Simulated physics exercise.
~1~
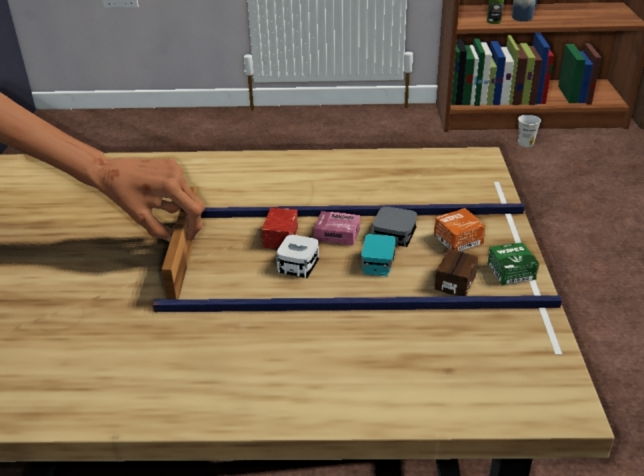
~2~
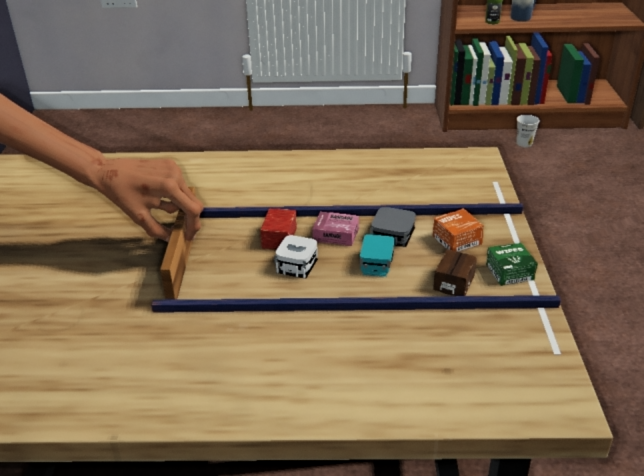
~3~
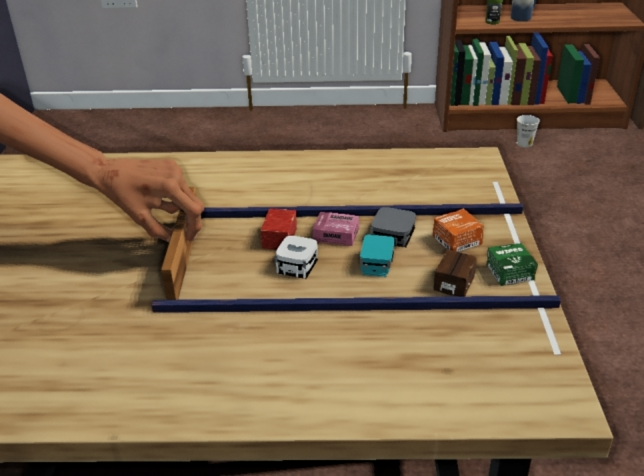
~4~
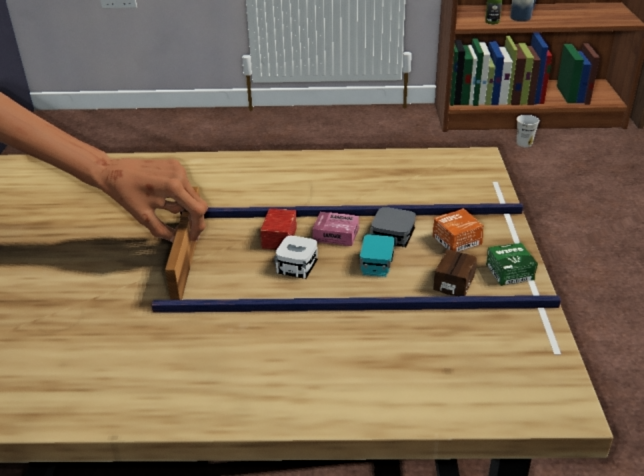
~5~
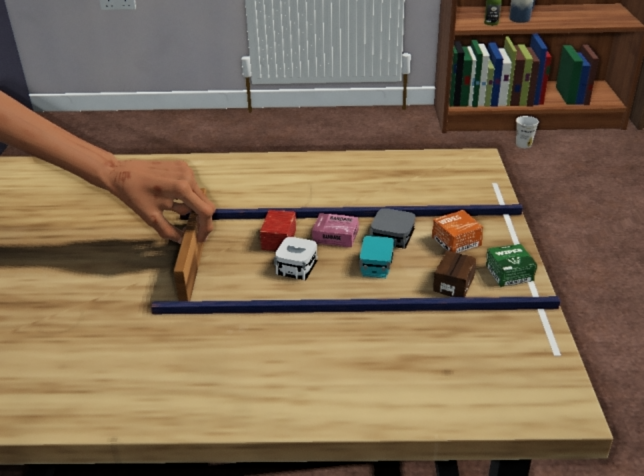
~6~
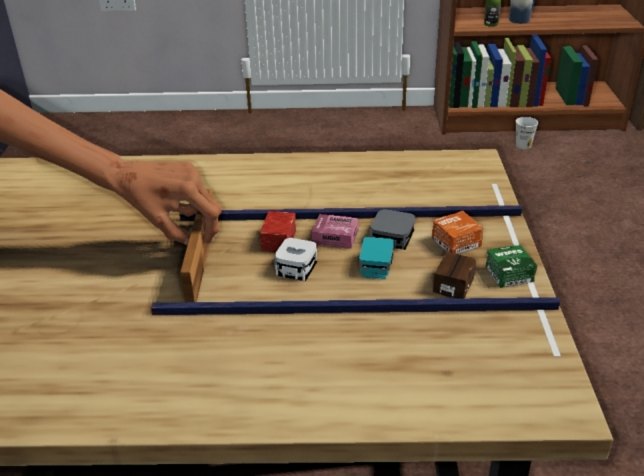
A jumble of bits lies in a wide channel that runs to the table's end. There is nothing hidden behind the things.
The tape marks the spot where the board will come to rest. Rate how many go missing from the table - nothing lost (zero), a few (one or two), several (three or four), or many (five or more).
Many, five or more.
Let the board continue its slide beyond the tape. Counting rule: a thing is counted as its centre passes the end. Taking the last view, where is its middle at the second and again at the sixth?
(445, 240), later (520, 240).
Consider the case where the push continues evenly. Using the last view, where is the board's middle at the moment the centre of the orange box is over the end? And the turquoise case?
About (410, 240), and about (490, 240) for the other.
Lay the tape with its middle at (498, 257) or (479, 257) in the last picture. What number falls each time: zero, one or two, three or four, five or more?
In order: Five or more, then three to four.
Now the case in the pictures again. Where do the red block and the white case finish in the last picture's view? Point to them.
One is at about (529, 227), the other at about (540, 253).
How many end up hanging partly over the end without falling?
The number overhanging is 3.
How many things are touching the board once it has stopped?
The count comes out at 3.
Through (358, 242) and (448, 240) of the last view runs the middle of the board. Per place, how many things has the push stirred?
Tally at point one: 6; at point two: 8.
A little later, none off yet; green box at rest near (511, 266); orange box at rest near (457, 233); brown box at rest near (455, 275).
Next, none off yet; green box at rest near (511, 266); orange box tilted a little near (548, 239); brown box shifted a little near (476, 281).
When it is over, the number that fall off is five or more; down, pink box, turquoise case, grey case, orange box and green box.
